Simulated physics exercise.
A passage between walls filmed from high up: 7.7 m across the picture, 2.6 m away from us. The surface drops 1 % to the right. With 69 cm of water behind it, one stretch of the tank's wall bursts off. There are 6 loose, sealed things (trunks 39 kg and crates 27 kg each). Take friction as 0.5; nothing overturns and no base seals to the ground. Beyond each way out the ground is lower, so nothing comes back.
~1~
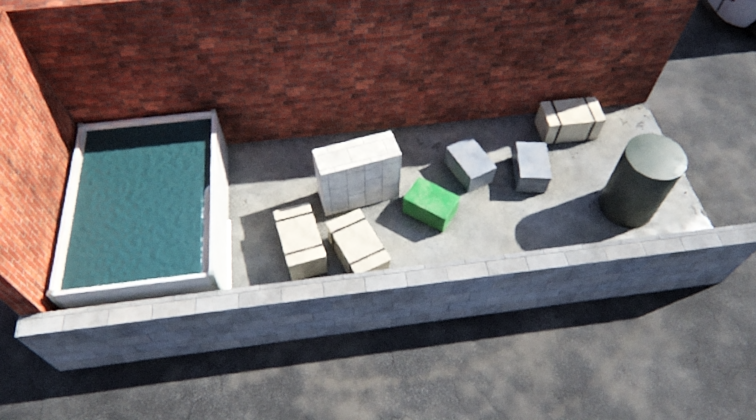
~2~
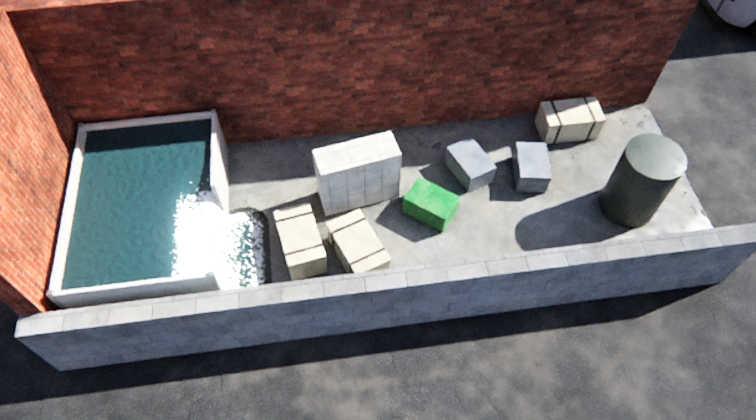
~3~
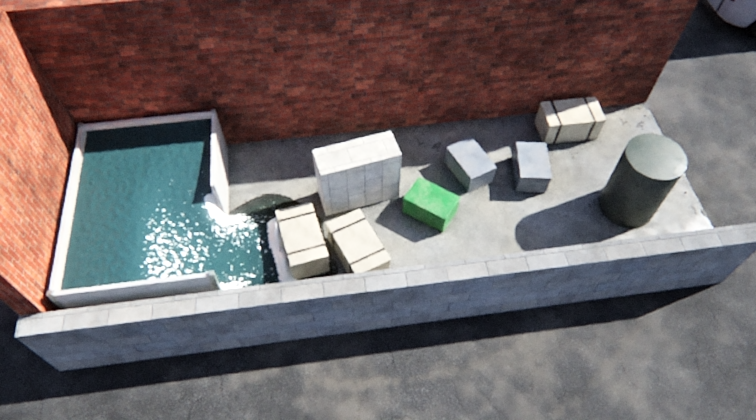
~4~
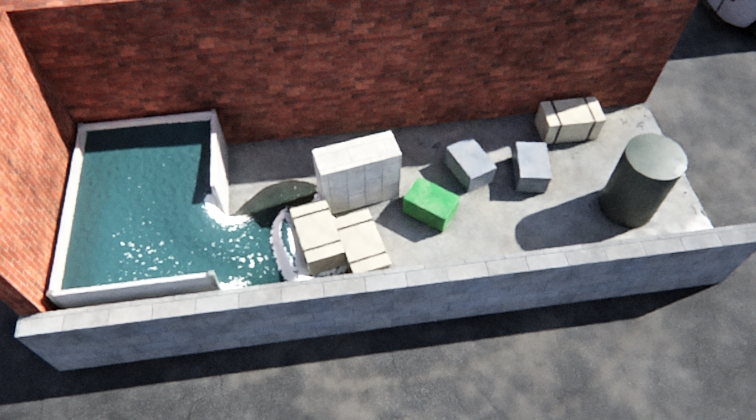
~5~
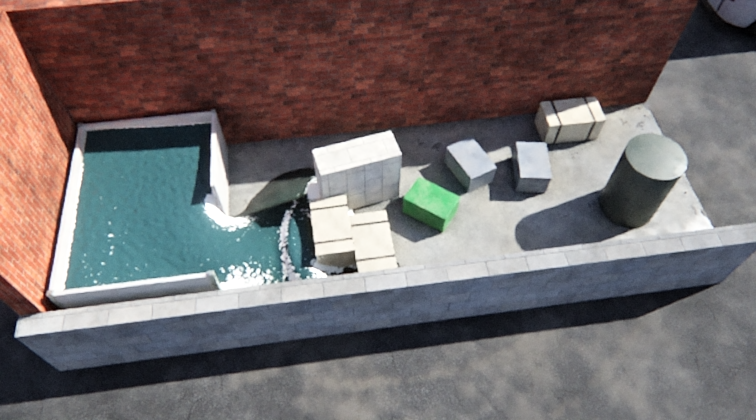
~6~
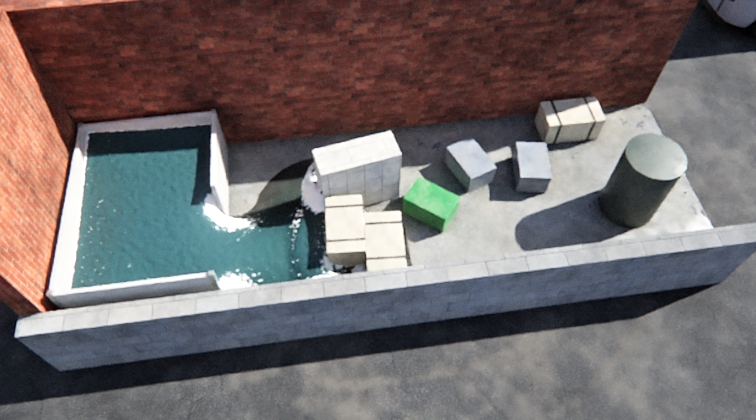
Water bursts through the tank's wall, spreads right and pushes two tan trunks along the ground.
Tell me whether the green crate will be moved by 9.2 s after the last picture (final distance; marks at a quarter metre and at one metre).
Green crate travels far.
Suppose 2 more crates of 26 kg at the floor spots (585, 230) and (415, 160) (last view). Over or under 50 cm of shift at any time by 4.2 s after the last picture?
In turn: More, short of it.
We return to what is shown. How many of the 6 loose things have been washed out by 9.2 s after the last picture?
I count 5.
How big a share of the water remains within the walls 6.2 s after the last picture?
Some 58 per cent remains.
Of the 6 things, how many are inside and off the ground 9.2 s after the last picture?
I count 0.
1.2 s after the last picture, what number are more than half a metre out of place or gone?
I count 4.
Then, 1.2 s after the last picture the green crate is near (495, 156), 1.1 m from its start, aground; 0 of 6 are out; 1 afloat.
Then, 3.8 s after the last picture the green crate has gone out; 4 of 6 are out; 2 afloat.
Then, 6.2 s after the last picture the green crate has gone out; 5 of 6 are out; 0 afloat.
Then, 9.2 s after the last picture the green crate has gone out; 5 of 6 are out; 0 afloat.
